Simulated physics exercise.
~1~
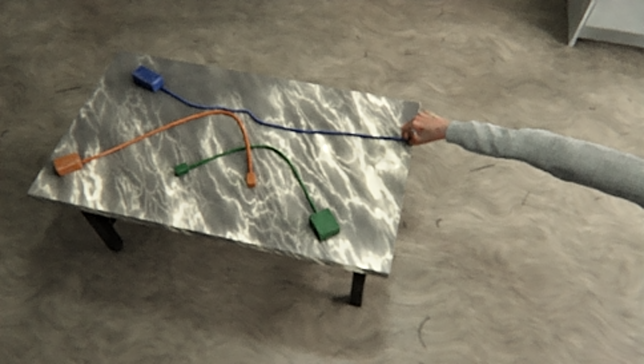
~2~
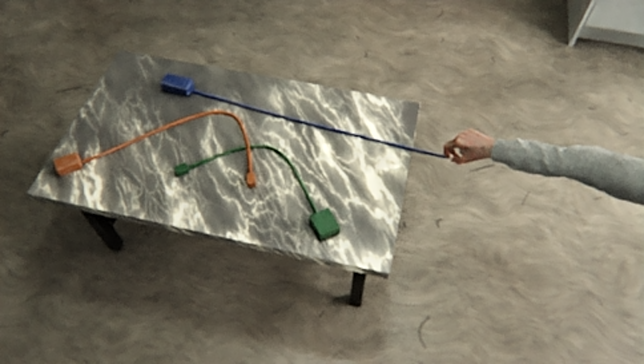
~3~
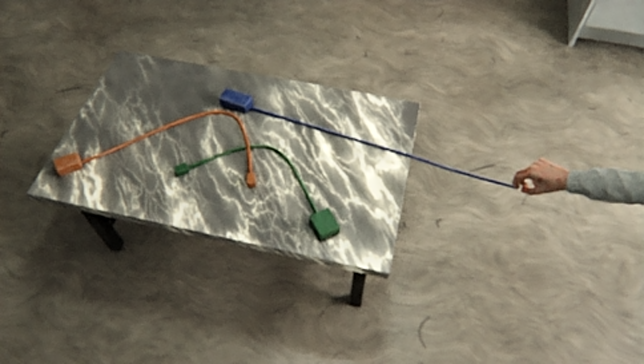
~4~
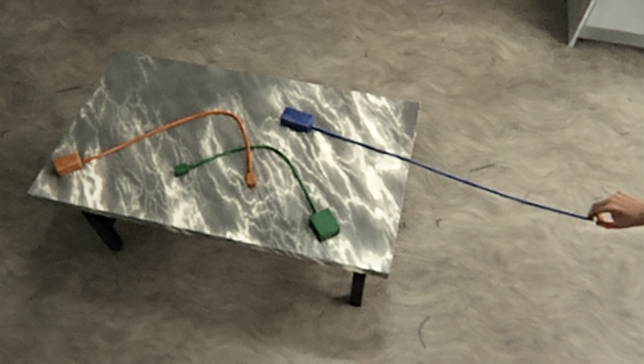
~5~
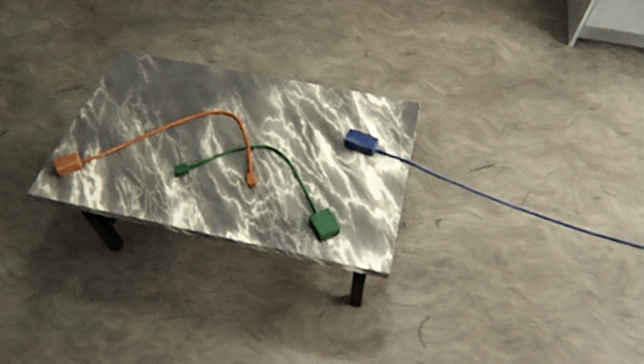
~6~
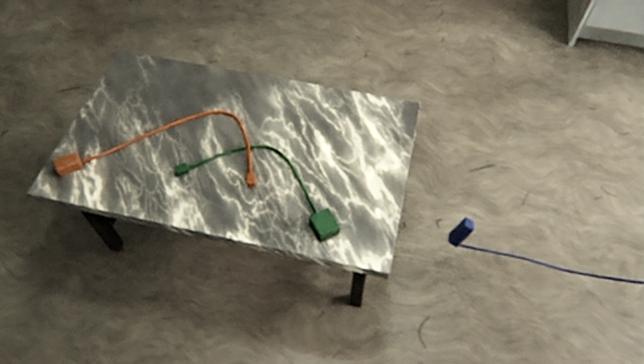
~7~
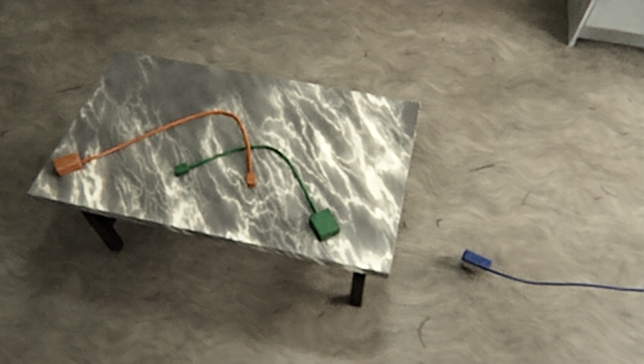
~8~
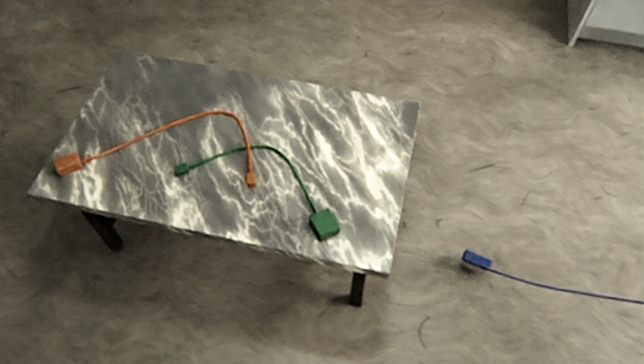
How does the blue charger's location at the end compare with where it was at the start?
At the start the blue charger sits near the far left corner of the tabletop, and at the end it lies on the floor to the right of the table.
A blue lead is pulled by a hand to the right across a marbled table, dragging its charger past the orange and green ones until it drops over the right edge and rests on the floor, while the other two leads stay in place.
